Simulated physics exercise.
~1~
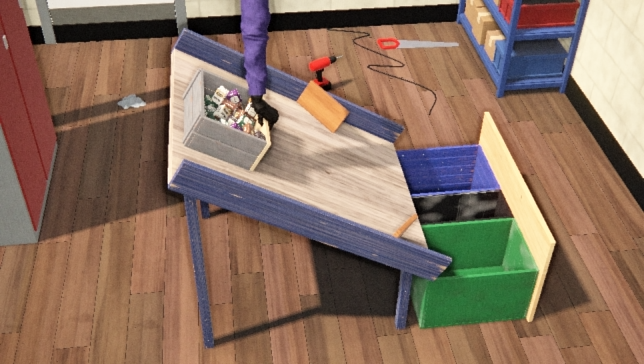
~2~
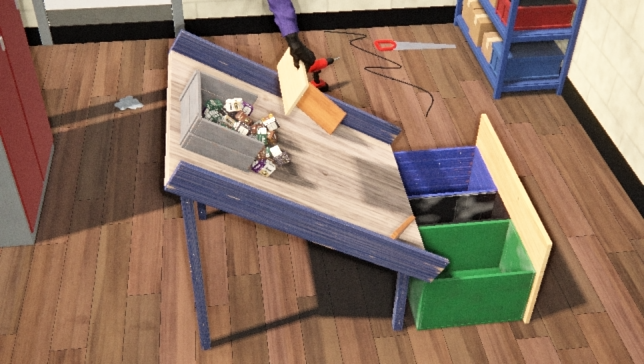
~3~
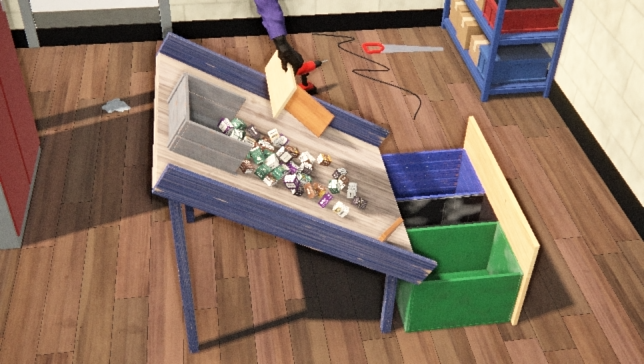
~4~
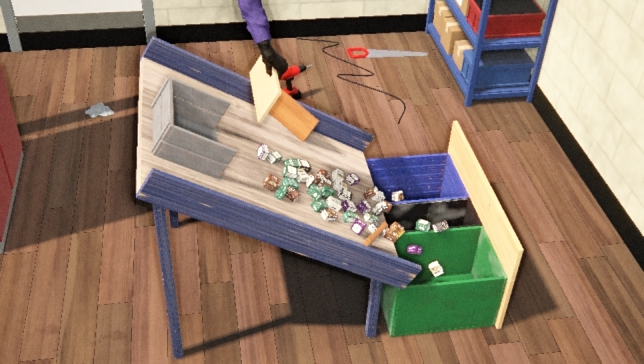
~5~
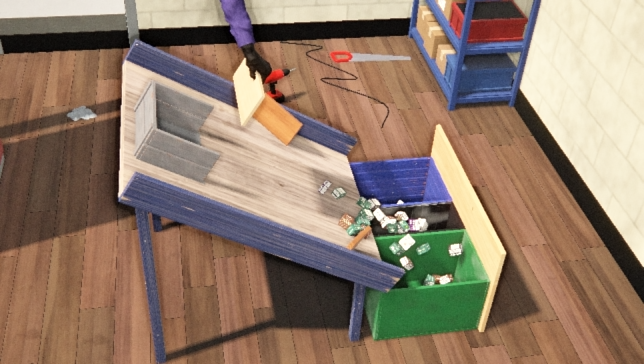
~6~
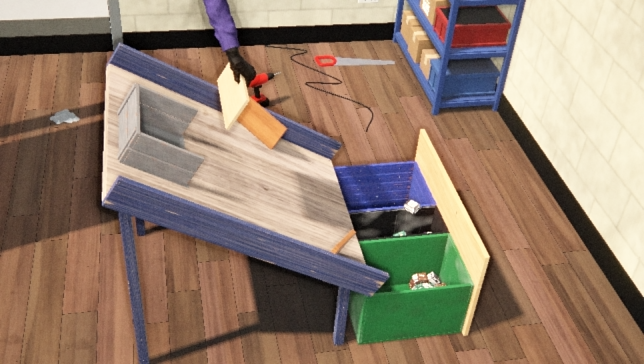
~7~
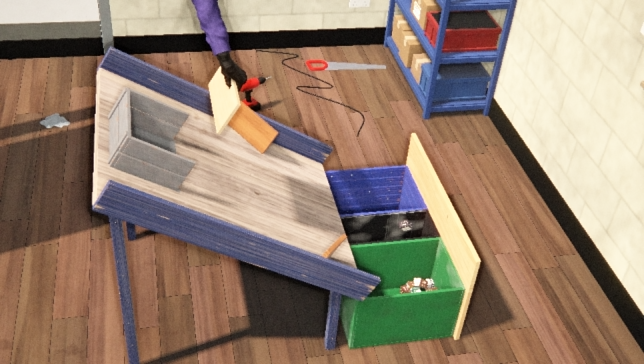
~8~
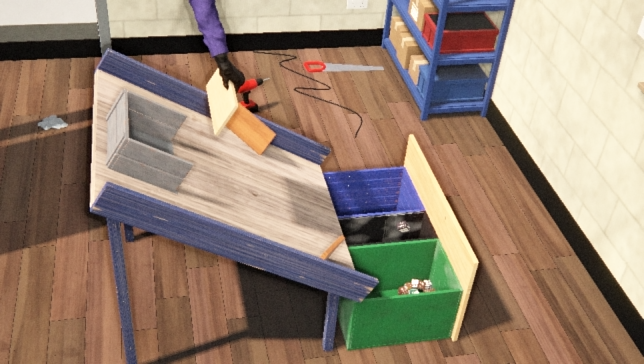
Small cartons tumbling down a tilted wooden table after a gloved hand lifts the gate, dropping into black and green bins.
